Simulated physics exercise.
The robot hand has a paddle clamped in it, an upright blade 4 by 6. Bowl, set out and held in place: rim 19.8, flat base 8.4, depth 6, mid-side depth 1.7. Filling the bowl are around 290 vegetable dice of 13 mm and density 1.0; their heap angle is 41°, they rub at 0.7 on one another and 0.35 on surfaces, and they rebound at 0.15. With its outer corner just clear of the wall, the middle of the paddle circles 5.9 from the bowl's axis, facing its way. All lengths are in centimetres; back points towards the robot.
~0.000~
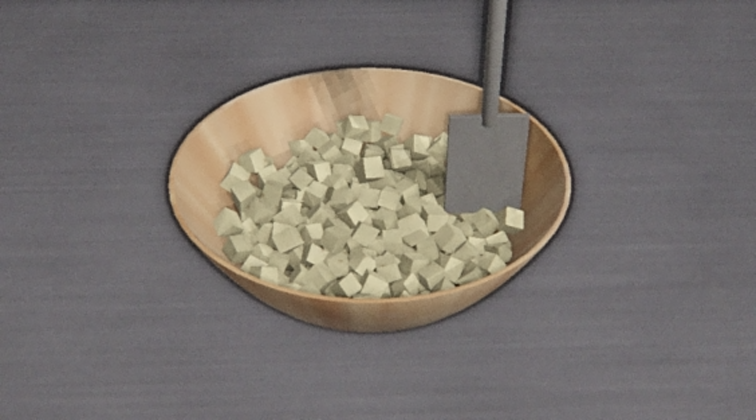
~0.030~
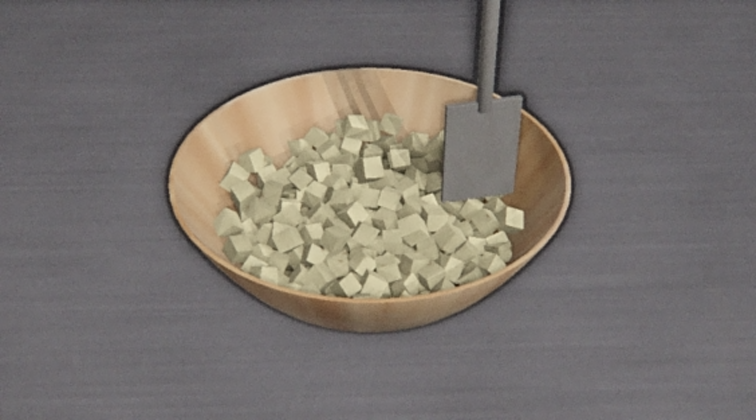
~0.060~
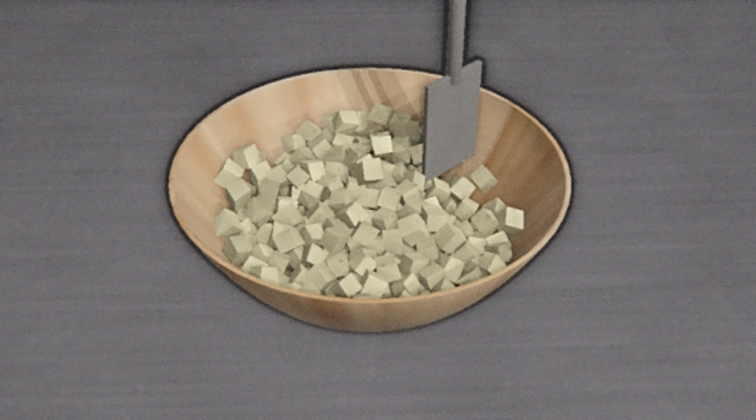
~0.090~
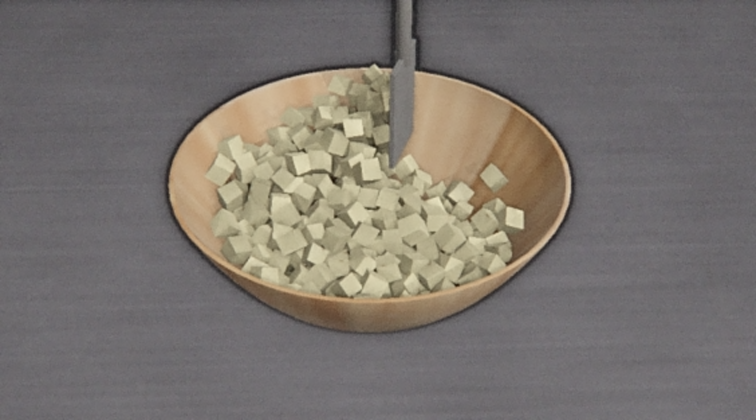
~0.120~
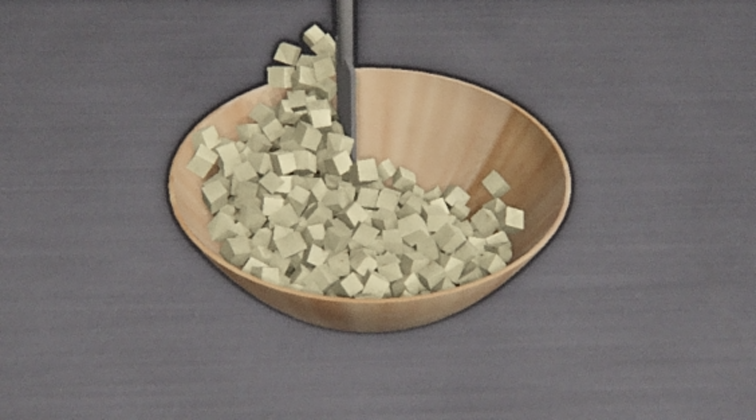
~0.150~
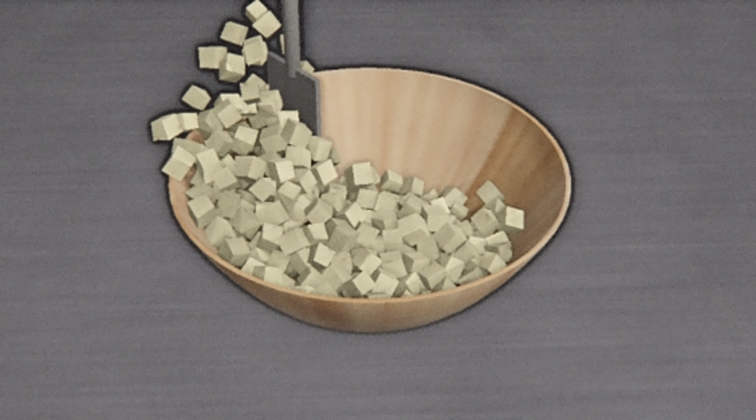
A grey paddle on a thin upright handle sweeps from the right side of a wooden bowl along its far wall to the left, turning edge-on and then past it. The bowl, tan and filled with pale greenish-cream cubes, sits on a plain grey surface seen from above at an angle. Cubes bunch ahead of the blade, climb the back left rim, and several rise clear of it, while the view stays still.
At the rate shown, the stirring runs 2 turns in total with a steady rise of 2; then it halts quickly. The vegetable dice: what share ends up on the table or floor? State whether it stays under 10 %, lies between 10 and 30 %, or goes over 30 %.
It goes over 30 %.
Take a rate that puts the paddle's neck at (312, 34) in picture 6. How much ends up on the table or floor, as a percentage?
About 40 %.
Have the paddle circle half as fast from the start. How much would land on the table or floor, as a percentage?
That would be some 15 percent.
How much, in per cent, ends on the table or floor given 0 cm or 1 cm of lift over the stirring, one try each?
Close to 55 percent and close to 50 percent.
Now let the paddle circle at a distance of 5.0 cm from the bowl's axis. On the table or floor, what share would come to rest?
Then about 55 %.
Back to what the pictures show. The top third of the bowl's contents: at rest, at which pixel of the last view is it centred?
Centre, approx.: (381, 226).
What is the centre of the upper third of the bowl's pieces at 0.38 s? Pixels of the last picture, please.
That third sits centred at about (480, 167).
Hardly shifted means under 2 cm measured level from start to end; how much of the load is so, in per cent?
I'd put it at about 20 in a hundred.
By 0.38 s, 359° round, highest piece 9 above the table; 196 in the bowl, 49 on the table or floor, 41 in flight or on the tool.
By 0.60 s, 226° round, highest piece 7 above the table; 169 in the bowl, 115 on the table or floor, 2 in flight or on the tool.
By 0.91 s, 0° round, highest piece 4 above the table; 169 in the bowl, 117 on the table or floor.
By 1.61 s, 0° round, highest piece 4 above the table; 169 in the bowl, 117 on the table or floor.
Final count, 169 in the bowl, 117 on the table or floor. That is 41 % on the table or floor.
